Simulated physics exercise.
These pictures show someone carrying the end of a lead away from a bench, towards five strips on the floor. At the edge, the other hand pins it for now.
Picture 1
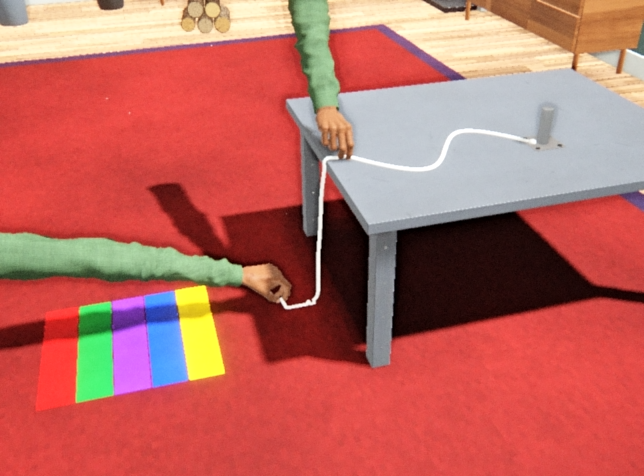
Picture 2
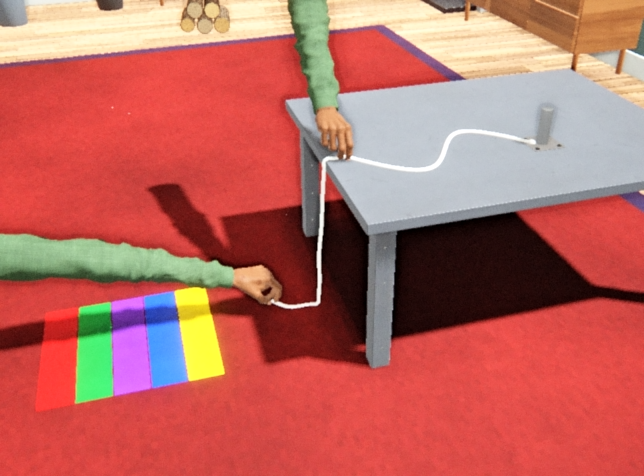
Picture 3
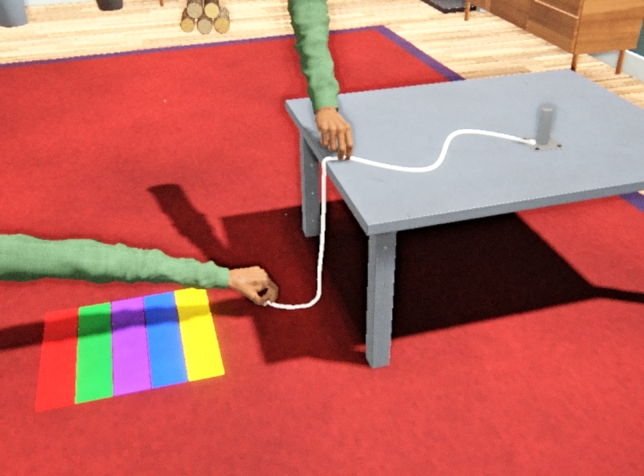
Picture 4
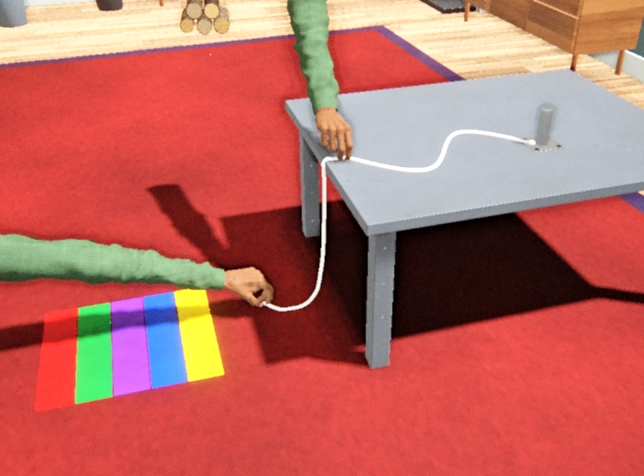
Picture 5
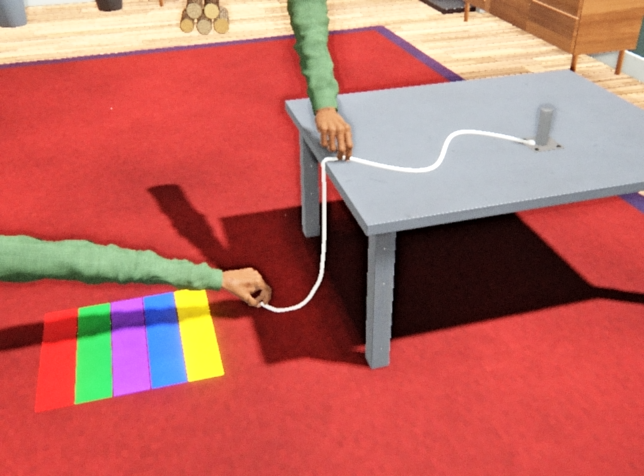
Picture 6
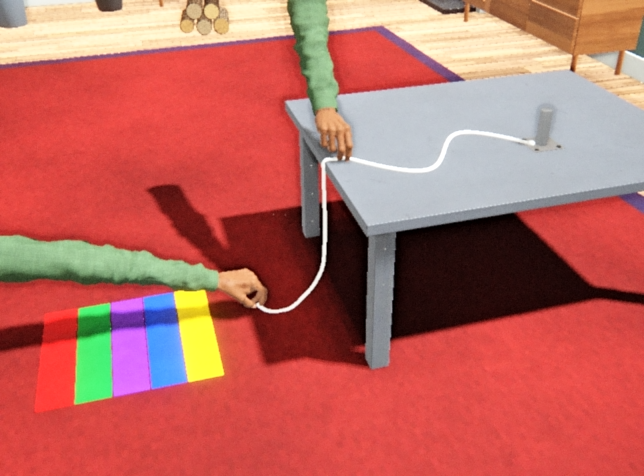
In this clip, one hand pins a white cord at the edge of a gray table while another hand, low over a red carpet, draws the cord's end slightly left toward five colored strips, the hanging section curving more smoothly.
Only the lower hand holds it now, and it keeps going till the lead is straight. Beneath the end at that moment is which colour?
Beneath it is green.
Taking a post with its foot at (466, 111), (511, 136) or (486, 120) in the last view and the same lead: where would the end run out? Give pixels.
Try by try: (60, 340), (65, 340) and (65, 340).
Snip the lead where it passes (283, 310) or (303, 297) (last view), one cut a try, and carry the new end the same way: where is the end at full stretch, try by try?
It would end up close to (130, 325), then close to (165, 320).
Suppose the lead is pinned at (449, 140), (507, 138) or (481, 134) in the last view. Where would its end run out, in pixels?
(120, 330); (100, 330); (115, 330).
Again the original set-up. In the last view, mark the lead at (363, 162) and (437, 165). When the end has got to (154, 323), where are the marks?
First mark (320, 194), second mark (377, 159).
Soon after, end near (154, 323); over blue.
After that, end near (115, 330); over purple.
At the stop, end near (90, 334); over green. Over green.
